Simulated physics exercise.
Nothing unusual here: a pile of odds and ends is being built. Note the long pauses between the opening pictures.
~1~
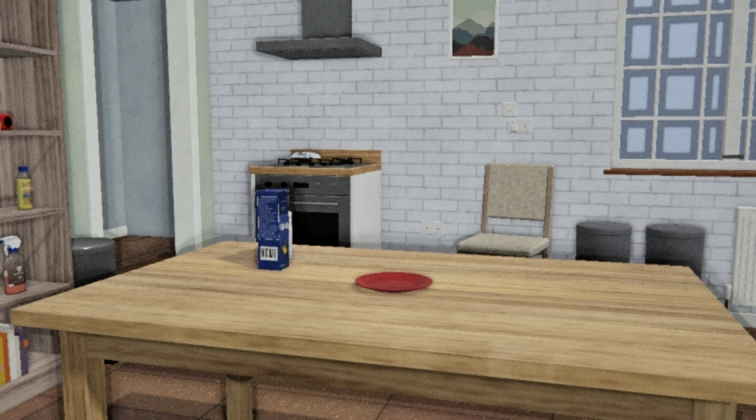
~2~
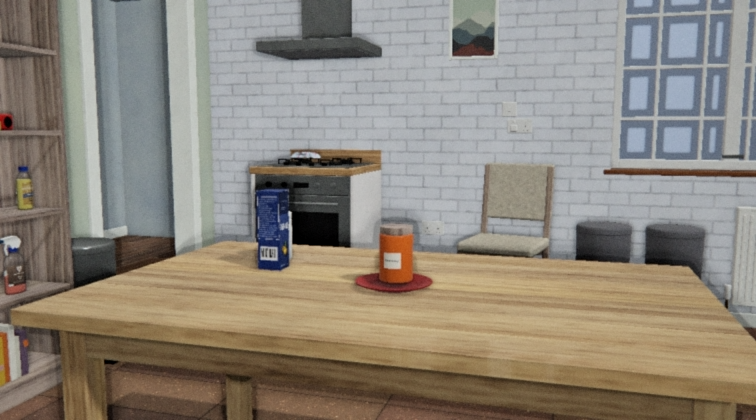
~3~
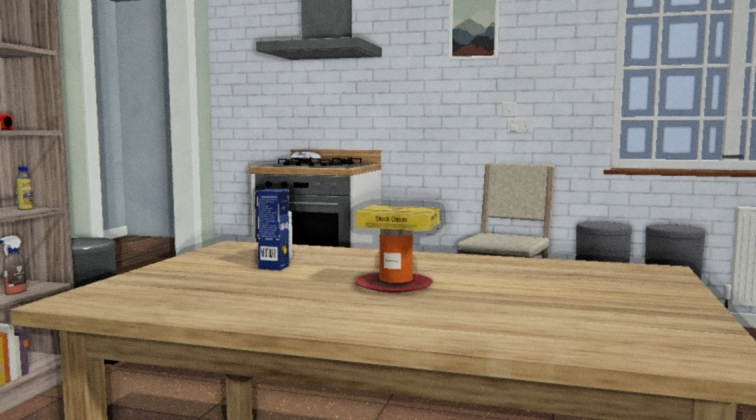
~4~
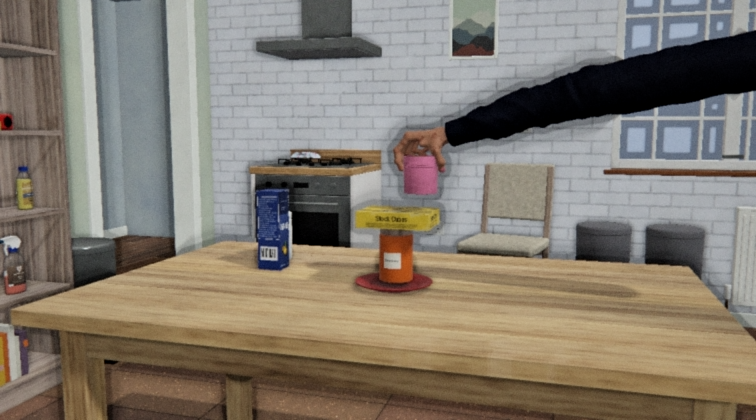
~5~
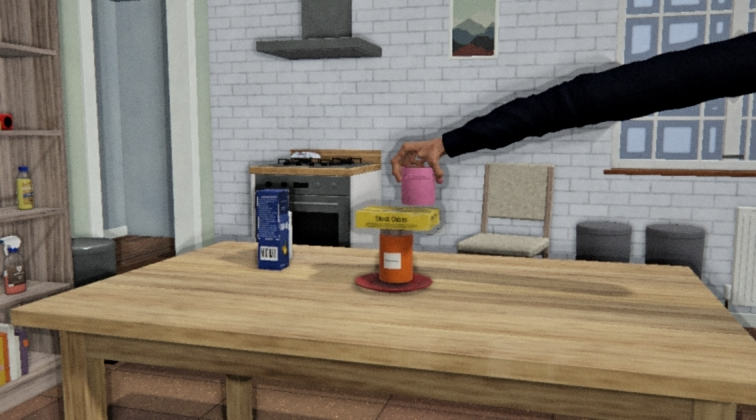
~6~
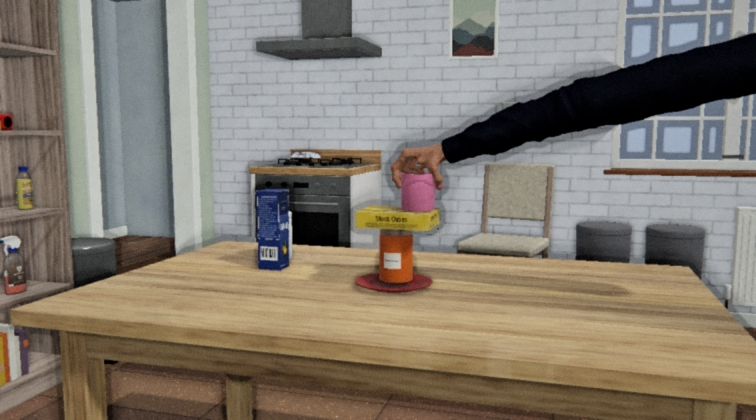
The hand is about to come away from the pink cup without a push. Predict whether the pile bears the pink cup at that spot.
The pile rests steadily.
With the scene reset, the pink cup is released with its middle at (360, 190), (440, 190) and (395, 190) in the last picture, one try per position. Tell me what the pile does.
Attempt one, the pile falls over; attempt two, it falls over; attempt three, it survives.
Then, 0.30 s past the last view, nothing moves.
Then, 0.70 s past the last view, pink cup resting near (418, 192).
Finally, all 6 still in place. Final places as the last picture's camera would see them, pink cup near (418, 192). The pile keeps its balance.
